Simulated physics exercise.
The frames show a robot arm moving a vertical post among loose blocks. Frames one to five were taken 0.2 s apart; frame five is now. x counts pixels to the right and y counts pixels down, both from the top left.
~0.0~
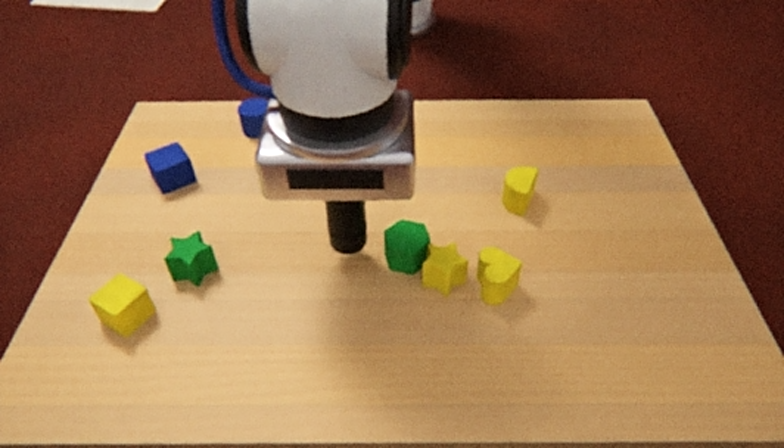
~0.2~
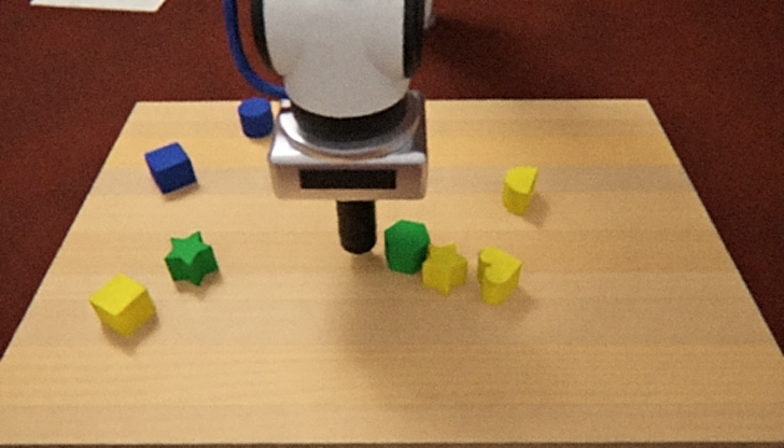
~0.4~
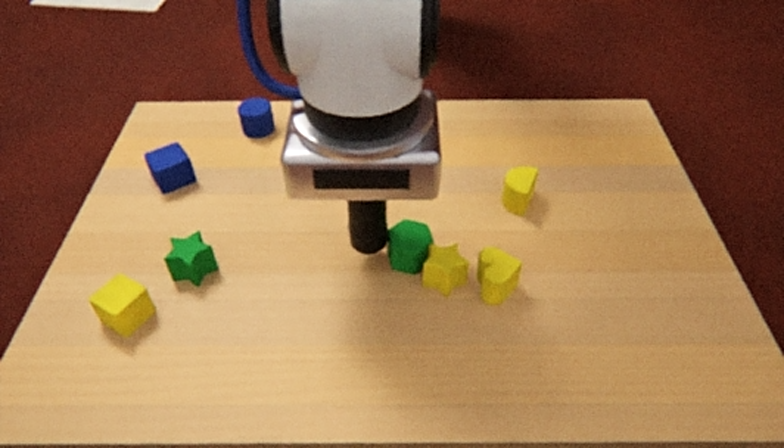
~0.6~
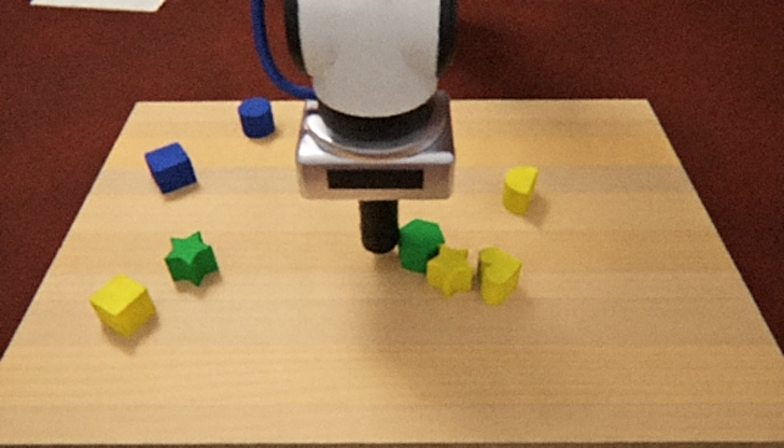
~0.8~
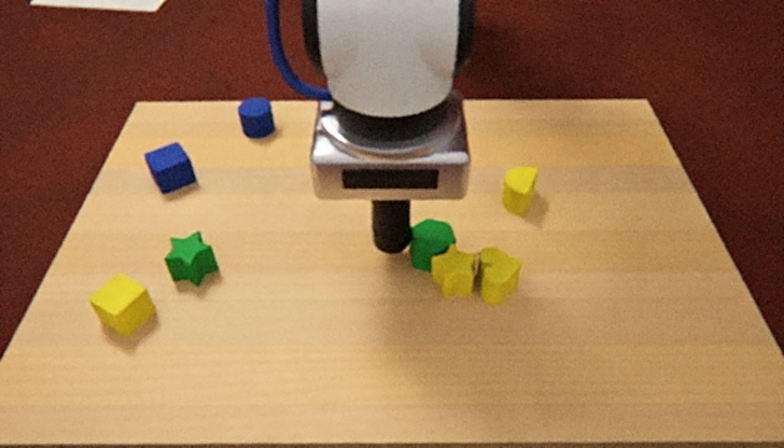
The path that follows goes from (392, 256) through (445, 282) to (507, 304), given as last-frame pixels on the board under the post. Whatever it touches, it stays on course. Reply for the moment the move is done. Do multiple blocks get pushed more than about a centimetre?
Final answer: Yes.
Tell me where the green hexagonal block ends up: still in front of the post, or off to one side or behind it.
It comes off the post's front.
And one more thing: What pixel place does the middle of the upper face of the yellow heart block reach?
At the end it should sit near (585, 286).
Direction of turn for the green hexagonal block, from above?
From overhead, anticlockwise.
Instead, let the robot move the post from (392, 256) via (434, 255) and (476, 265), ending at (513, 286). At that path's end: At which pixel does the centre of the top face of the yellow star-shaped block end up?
Most likely (489, 280).
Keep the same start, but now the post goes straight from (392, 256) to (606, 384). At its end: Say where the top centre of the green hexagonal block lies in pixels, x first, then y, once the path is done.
The answer is (460, 232).
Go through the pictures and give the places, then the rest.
Post's lower end at (348, 242); green hexagonal block at (407, 235); yellow star-shaped block at (445, 256); yellow heart block at (499, 263), in the first picture.
Post at (358, 242); blocks still, in the second picture.
Post at (369, 242); green hexagonal block at (410, 234), in the third picture.
Post at (380, 242); green hexagonal block at (421, 234); yellow star-shaped block at (452, 259), in the fourth picture.
Post at (391, 242); green hexagonal block at (433, 233); yellow star-shaped block at (456, 260); yellow heart block at (499, 263), in the fifth picture.
On the path given first. One third of the way, post at (427, 261); green hexagonal block at (458, 232), turned 25° anticlockwise; yellow star-shaped block at (465, 262), turned 35° clockwise.
Two thirds of the way, post at (468, 276); green hexagonal block at (465, 232), turned 45° anticlockwise; yellow star-shaped block at (505, 275), turned 40° clockwise; yellow heart block at (541, 276).
At the end, post at (510, 290); green hexagonal block at (465, 232), turned 45° anticlockwise; yellow star-shaped block at (549, 288), turned 35° clockwise; yellow heart block at (585, 286), turned 20° anticlockwise.
